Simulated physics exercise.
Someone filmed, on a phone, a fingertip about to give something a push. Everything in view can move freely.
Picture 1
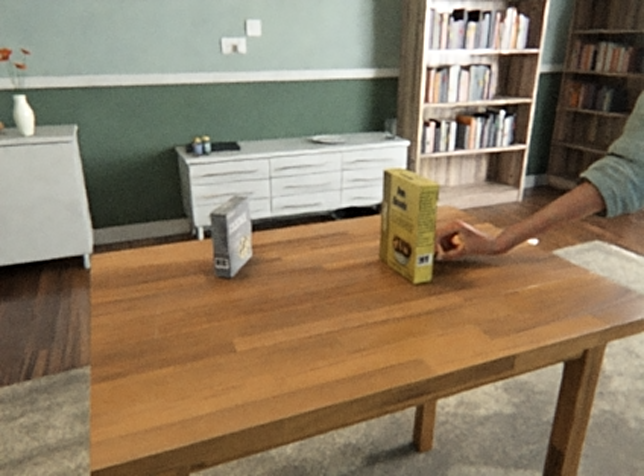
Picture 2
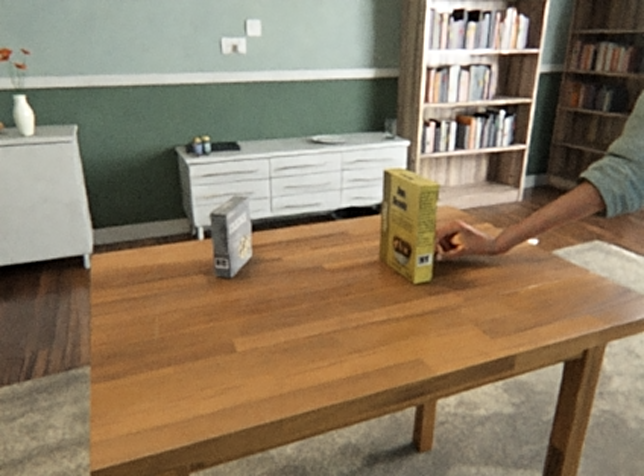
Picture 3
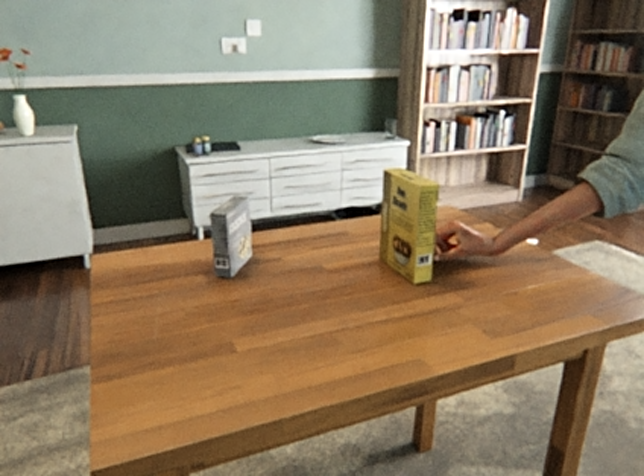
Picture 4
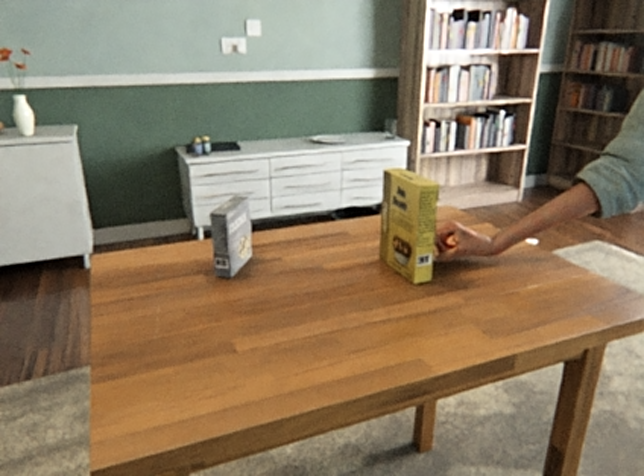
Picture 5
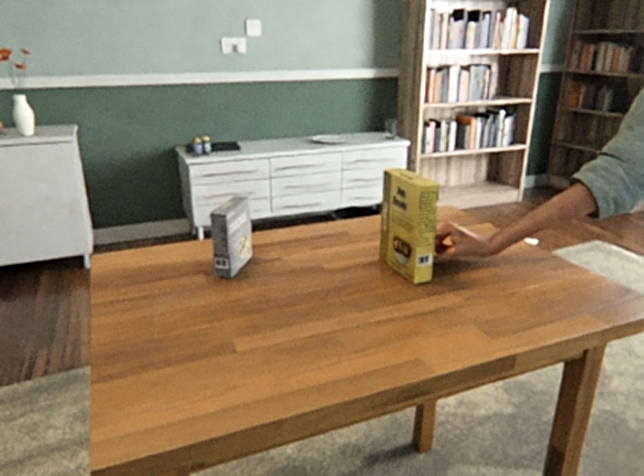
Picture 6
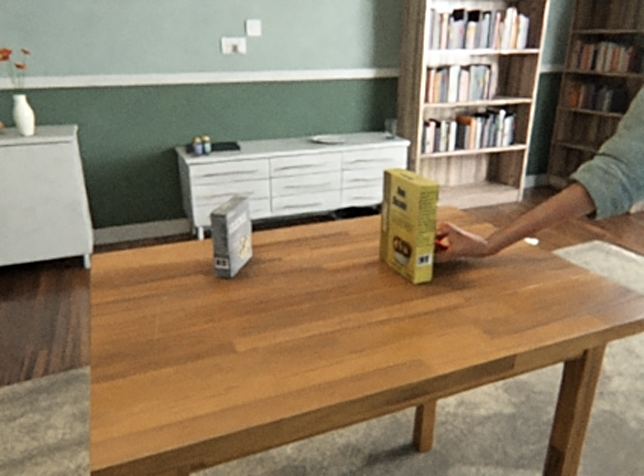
In this clip, a yellow packet and a smaller grey box stand motionless on a wooden table, while a hand reaching in from the right makes only slight finger movements close beside the yellow packet.
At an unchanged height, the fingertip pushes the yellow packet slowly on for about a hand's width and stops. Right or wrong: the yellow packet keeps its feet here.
Right, it stays up.
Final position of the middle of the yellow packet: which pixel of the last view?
Pretty much around (351, 232), I'd say.
Then, 0.60 s later than the last frame, yellow packet moved a little near (396, 226).
Then, 1.20 s later than the last frame, yellow packet moved a little near (376, 229).
Then, 1.80 s later than the last frame, yellow packet moved about its own width near (357, 231).
When it is over, moved from the start, yellow packet. End places, in pixels of the last picture, yellow packet near (351, 232).
